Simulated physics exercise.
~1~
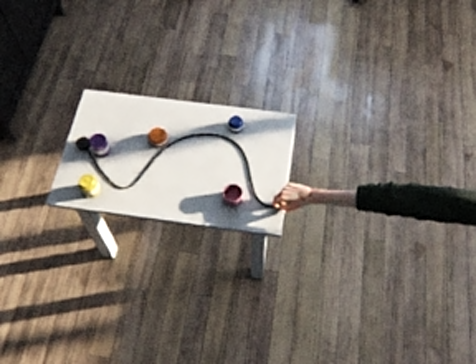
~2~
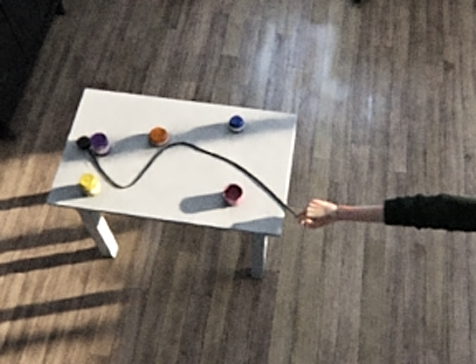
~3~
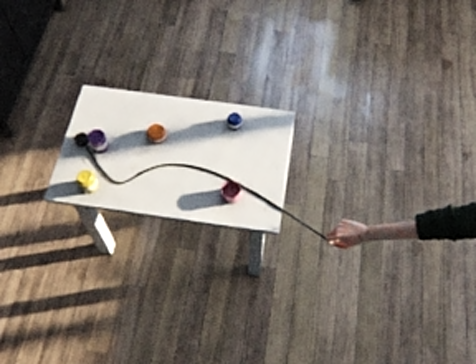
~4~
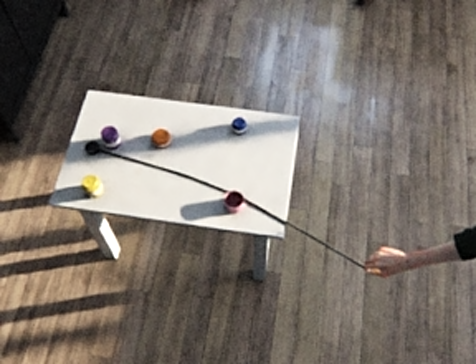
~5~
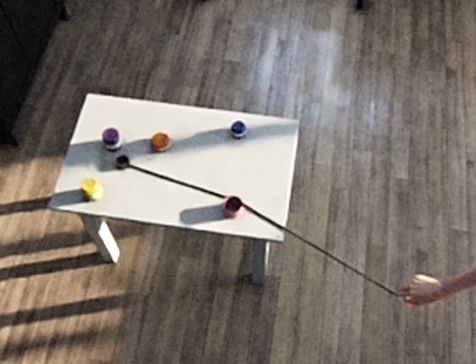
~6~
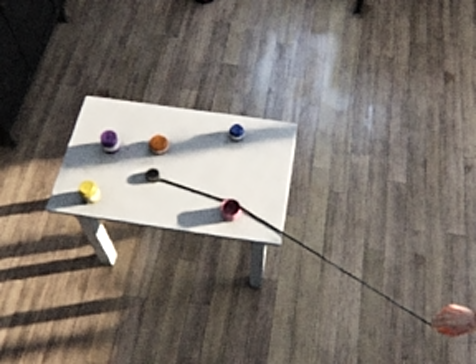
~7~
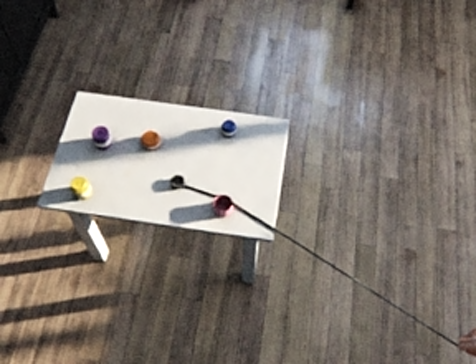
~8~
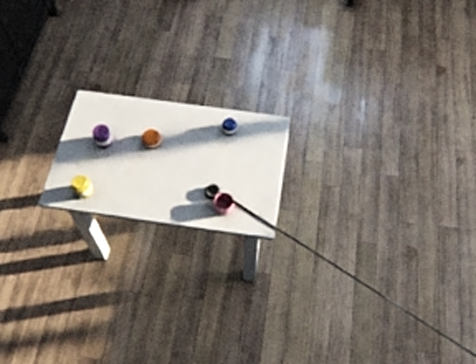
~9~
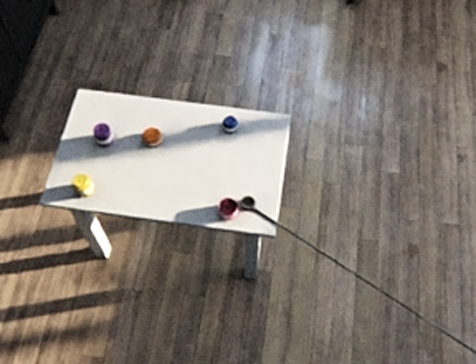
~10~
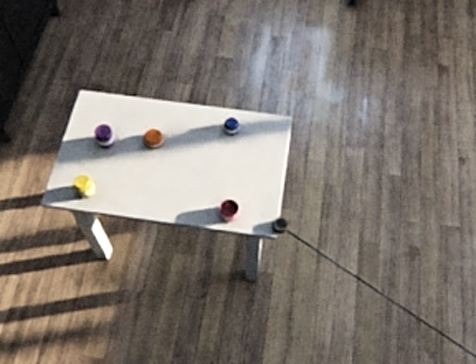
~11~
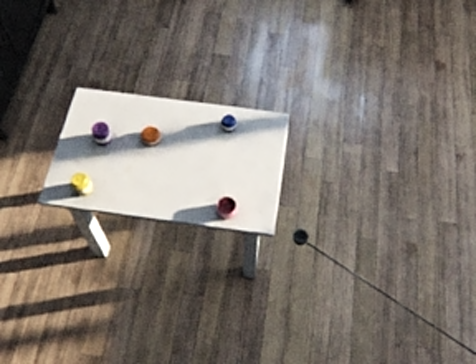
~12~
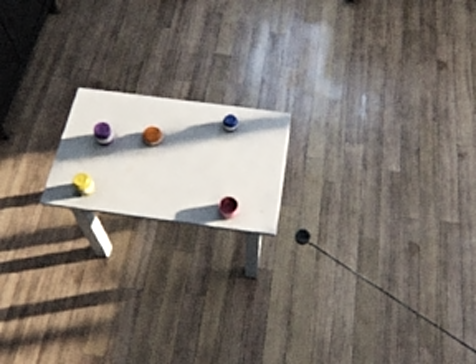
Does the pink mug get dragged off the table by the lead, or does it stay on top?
The pink mug stays on the table. It only shifts a short way towards the near edge, while the purple tin is also nudged and the blue jar hardly moves.
